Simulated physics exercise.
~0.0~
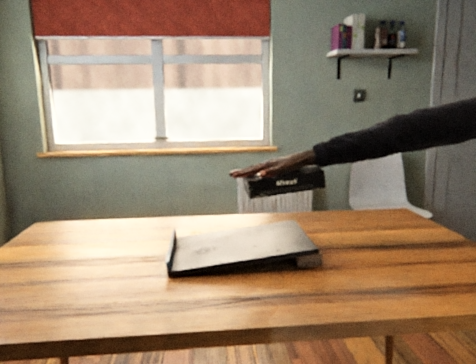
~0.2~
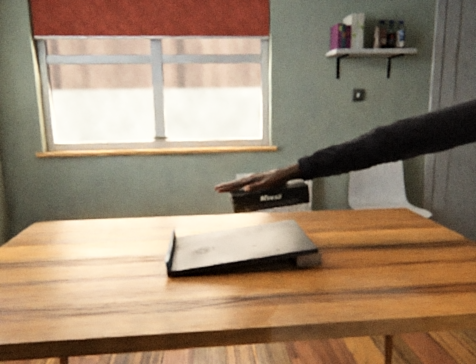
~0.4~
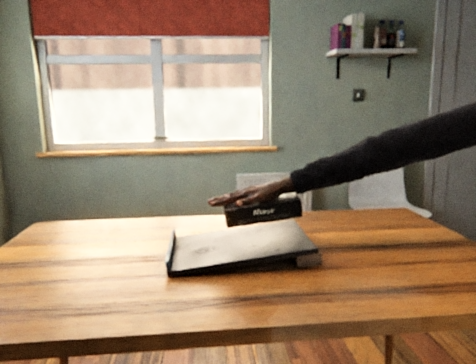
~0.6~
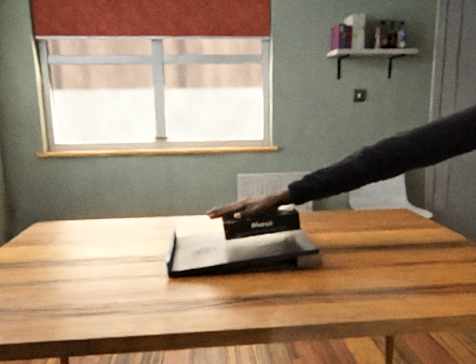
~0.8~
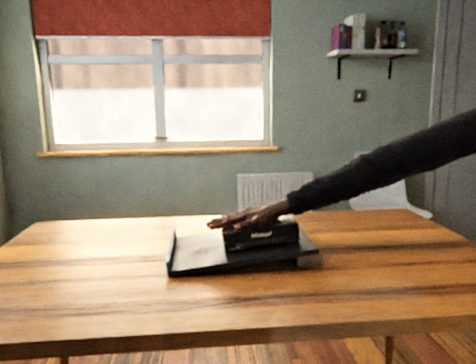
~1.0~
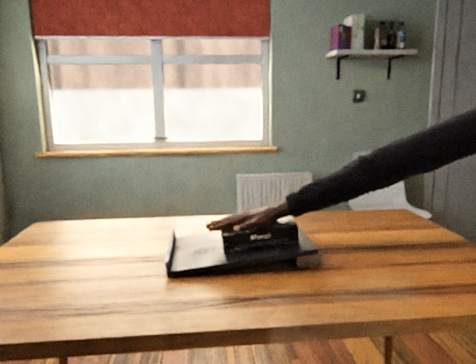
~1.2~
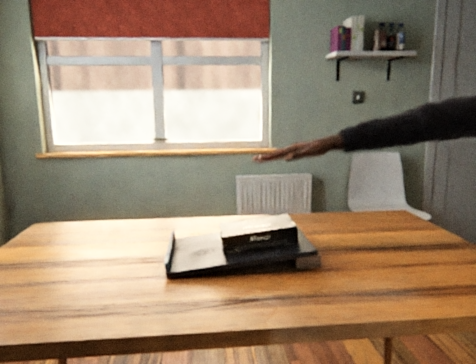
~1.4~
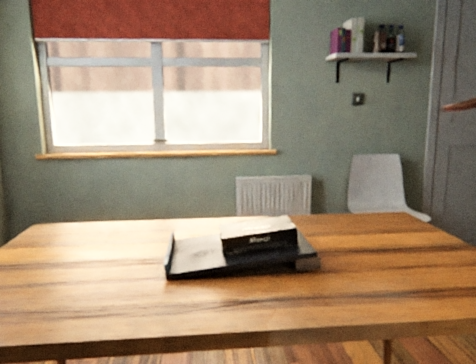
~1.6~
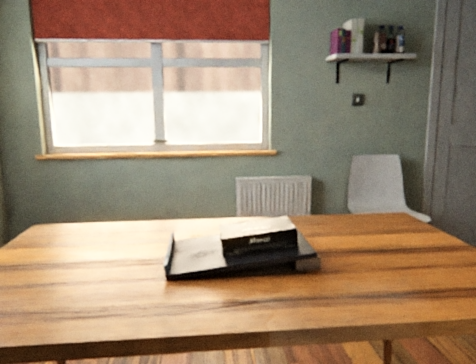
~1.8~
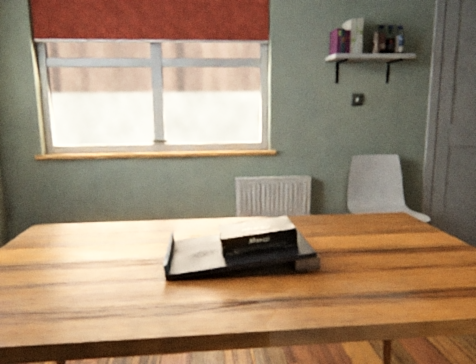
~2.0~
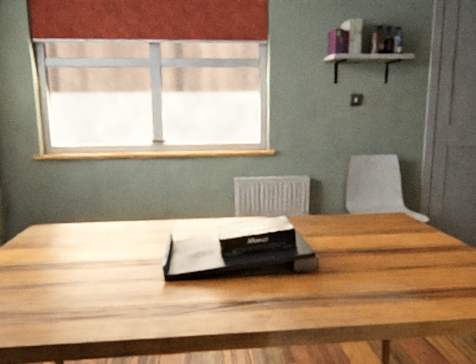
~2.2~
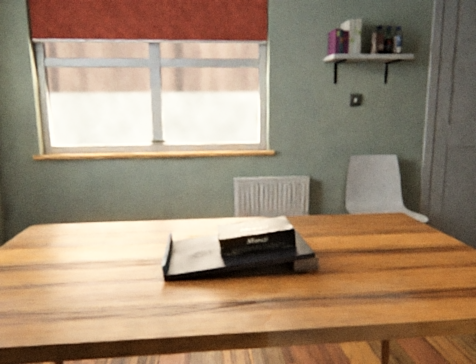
Hand lowering a black packet onto a propped-up board on a wooden table, letting go and withdrawing, the packet staying put.
